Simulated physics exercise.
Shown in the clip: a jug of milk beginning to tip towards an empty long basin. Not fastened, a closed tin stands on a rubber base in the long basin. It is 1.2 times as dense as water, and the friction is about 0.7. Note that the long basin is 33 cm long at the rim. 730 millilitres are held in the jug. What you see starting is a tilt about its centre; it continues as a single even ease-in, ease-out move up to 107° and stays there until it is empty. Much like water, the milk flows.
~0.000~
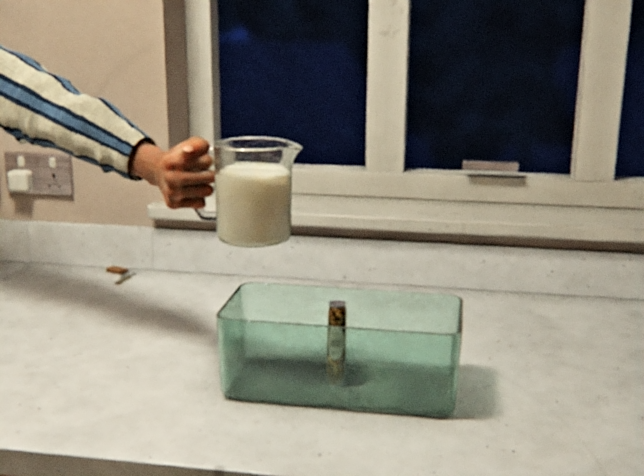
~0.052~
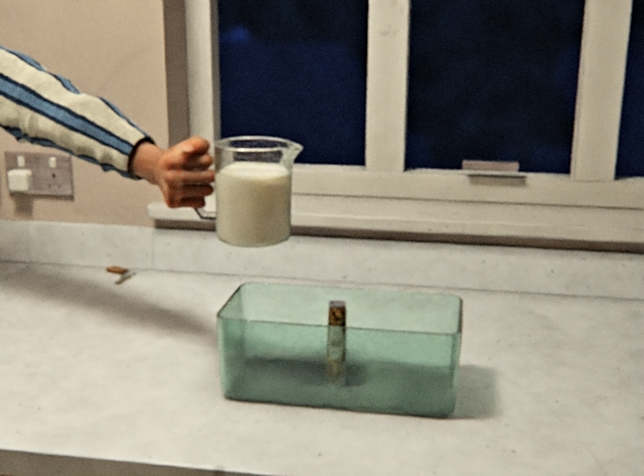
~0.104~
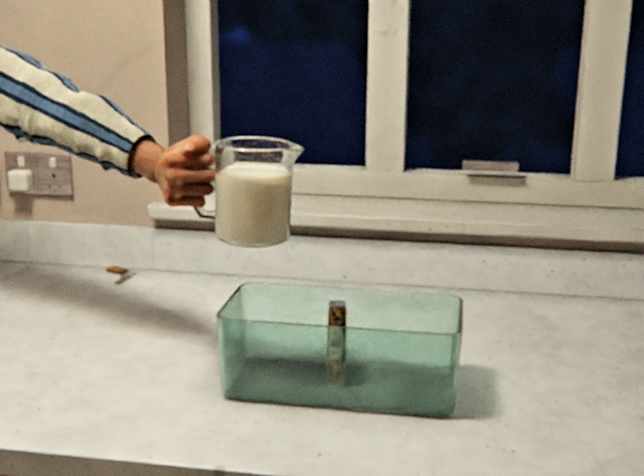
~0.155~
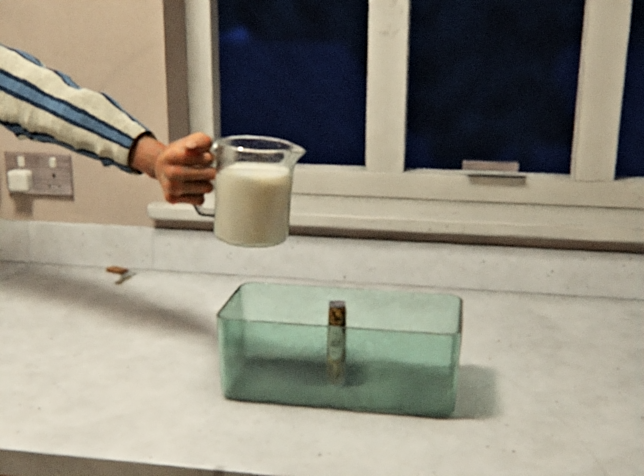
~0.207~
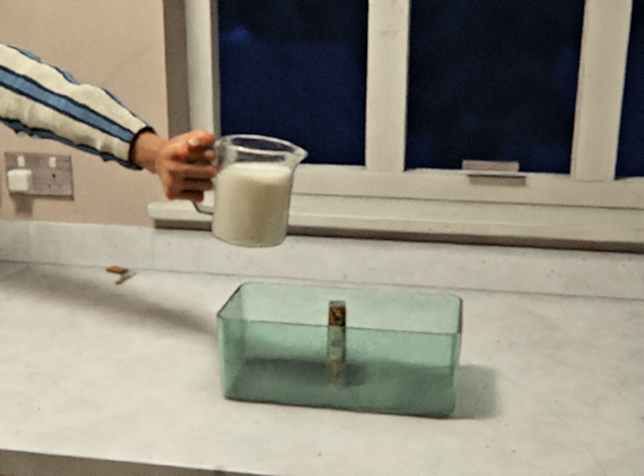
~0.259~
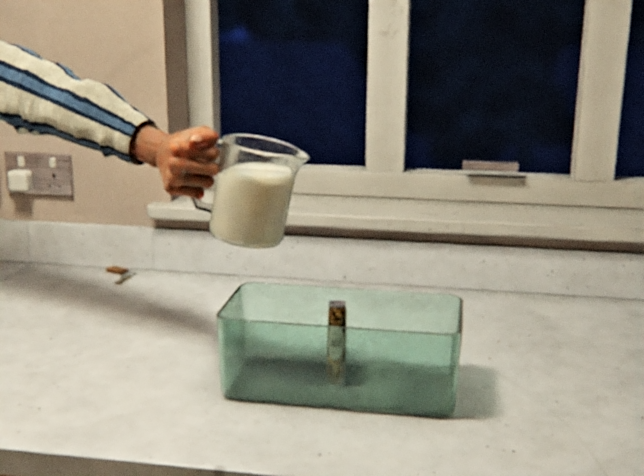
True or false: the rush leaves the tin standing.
False.
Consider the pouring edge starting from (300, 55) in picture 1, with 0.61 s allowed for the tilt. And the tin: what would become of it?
It does not tip.
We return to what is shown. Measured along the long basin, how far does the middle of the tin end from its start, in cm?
The tin's middle ends up about 8.0 cm along the basin.
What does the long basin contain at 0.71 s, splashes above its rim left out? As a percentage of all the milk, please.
Around 0%.
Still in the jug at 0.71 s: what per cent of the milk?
Near 92 in a hundred.
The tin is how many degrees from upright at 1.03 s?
It leans about 0° from upright.
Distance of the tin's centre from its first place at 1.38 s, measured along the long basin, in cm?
Around 0 cm.
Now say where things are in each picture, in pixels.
In the first frame, it leans 0°; its right rim is at (302, 147); the milk meets the walls at (220, 168) and (289, 171); the long basin's rim runs from (229, 300) to (461, 316); the tin's top is at (337, 307).
In the second frame, it leans 0°; its right rim is at (302, 147); the milk meets the walls at (220, 168) and (289, 172).
In the third frame, it leans 2°; its right rim is at (303, 148); the milk meets the walls at (221, 168) and (290, 171).
In the fourth frame, it leans 4°; its right rim is at (305, 150); the milk meets the walls at (221, 168) and (291, 171).
In the fifth frame, it leans 7°; its right rim is at (307, 153); the milk meets the walls at (222, 168) and (292, 171).
In the sixth frame, it leans 11°; its right rim is at (310, 157); the milk meets the walls at (223, 170) and (294, 172).
By 0.71 s the tilt is 64° and 91 per cent is still to pour; the tin stands where it began.
By 1.03 s the tilt is 99° and 37 per cent is still to pour; the tin stands where it began.
By 1.38 s the tilt is 107° and 3 per cent is still to pour; the tin stands where it began.
By 1.75 s the tilt is 107° and 0 per cent is still to pour; the tin lies on its side.
At rest the tin lies on its side.
